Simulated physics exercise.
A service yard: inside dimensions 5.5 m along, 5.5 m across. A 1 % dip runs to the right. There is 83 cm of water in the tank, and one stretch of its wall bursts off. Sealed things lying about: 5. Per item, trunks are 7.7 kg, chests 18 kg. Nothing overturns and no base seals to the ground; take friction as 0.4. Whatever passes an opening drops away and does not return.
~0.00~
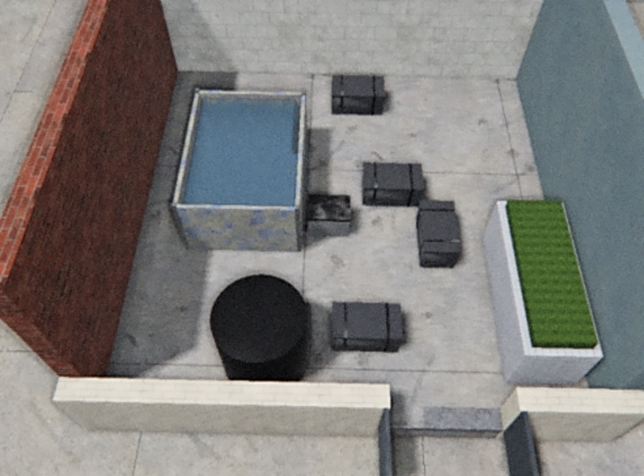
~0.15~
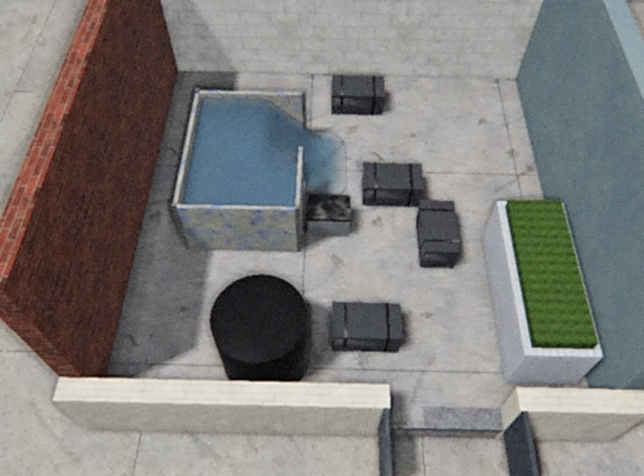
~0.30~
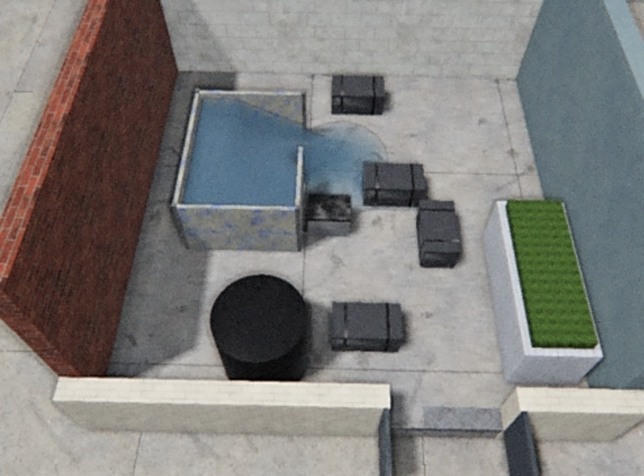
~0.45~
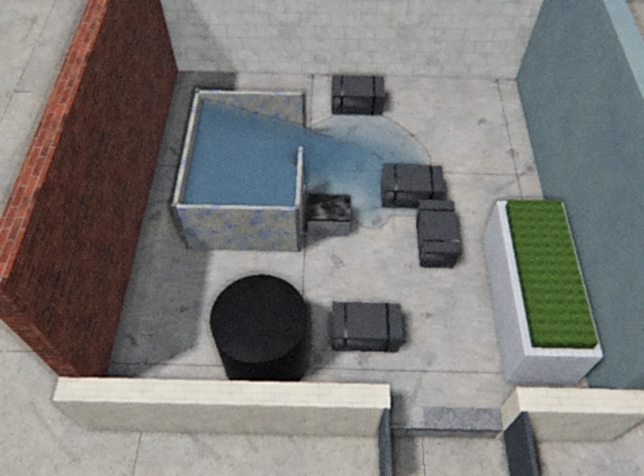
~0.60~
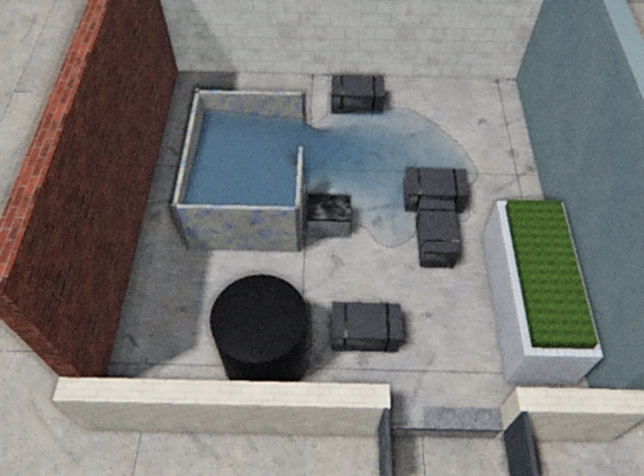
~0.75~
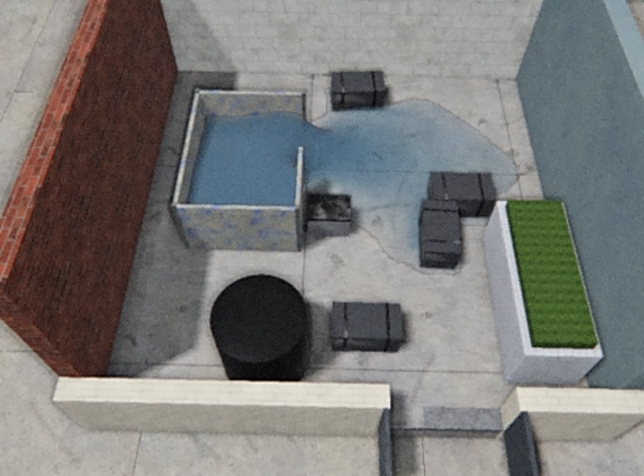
We see part of the right wall of a water tank give way in a walled yard, and water spreads rightward across the floor, pushing one dark trunk to the right, while another farther back shifts very slightly.
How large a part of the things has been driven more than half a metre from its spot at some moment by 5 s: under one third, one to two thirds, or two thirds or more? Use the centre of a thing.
One to two thirds.
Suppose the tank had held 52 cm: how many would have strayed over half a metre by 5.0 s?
Count: 3.
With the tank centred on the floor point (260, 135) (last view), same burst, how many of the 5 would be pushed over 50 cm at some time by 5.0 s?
Result: 5 of them.
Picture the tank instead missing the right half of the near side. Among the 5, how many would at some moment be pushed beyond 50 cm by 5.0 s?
That gives 1 of them.
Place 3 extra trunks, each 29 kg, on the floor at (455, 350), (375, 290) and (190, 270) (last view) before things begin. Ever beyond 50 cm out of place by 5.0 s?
In the order asked: Farther than that, not as far, not as far.
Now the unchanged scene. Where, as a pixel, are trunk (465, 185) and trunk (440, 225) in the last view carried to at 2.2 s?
They end up about (529, 189) and (454, 286) in the last view.
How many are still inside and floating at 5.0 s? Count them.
Count at that moment: 3.
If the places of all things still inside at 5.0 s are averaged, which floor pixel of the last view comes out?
Centred roughly on (355, 245).
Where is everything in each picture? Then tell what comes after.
In the first picture, a trunk at (393, 176), on the bottom; a trunk at (358, 85) rests on the ground; water covers 2.7 m2; 0 of 5 have shifted.
In the second picture, a trunk at (393, 176), on the bottom; a trunk at (358, 85), on the bottom; 3.3 m2 under water; 0 of 5 have shifted.
In the third picture, a trunk at (394, 176) rests on the ground; a trunk at (358, 85) rests on the ground; 4.3 m2 under water; 0 of 5 have shifted.
In the fourth picture, a trunk at (414, 177) rests on the ground, 27 cm from its start; a trunk at (358, 85) rests on the ground; water covers 5.4 m2; 1 of 5 have shifted.
In the fifth picture, a trunk at (437, 181), on the bottom, 59 cm from its start; a trunk at (358, 85) rests on the ground; water covers 6.8 m2; 1 of 5 have shifted.
In the sixth picture, a trunk at (463, 186), on the bottom, 93 cm from its start; a trunk at (358, 81) rests on the ground, 8 cm from its start; 8.5 m2 under water; 2 of 5 have shifted.
After 1.1 s 1 of 5 are over 50 cm from their spots; 0 afloat.
After 2.2 s 2 of 5 are over 50 cm from their spots; 1 afloat.
After 3.5 s 2 of 5 are over 50 cm from their spots; 1 afloat.
After 5.0 s 3 of 5 are over 50 cm from their spots, and 3 have been at some point; 3 afloat.
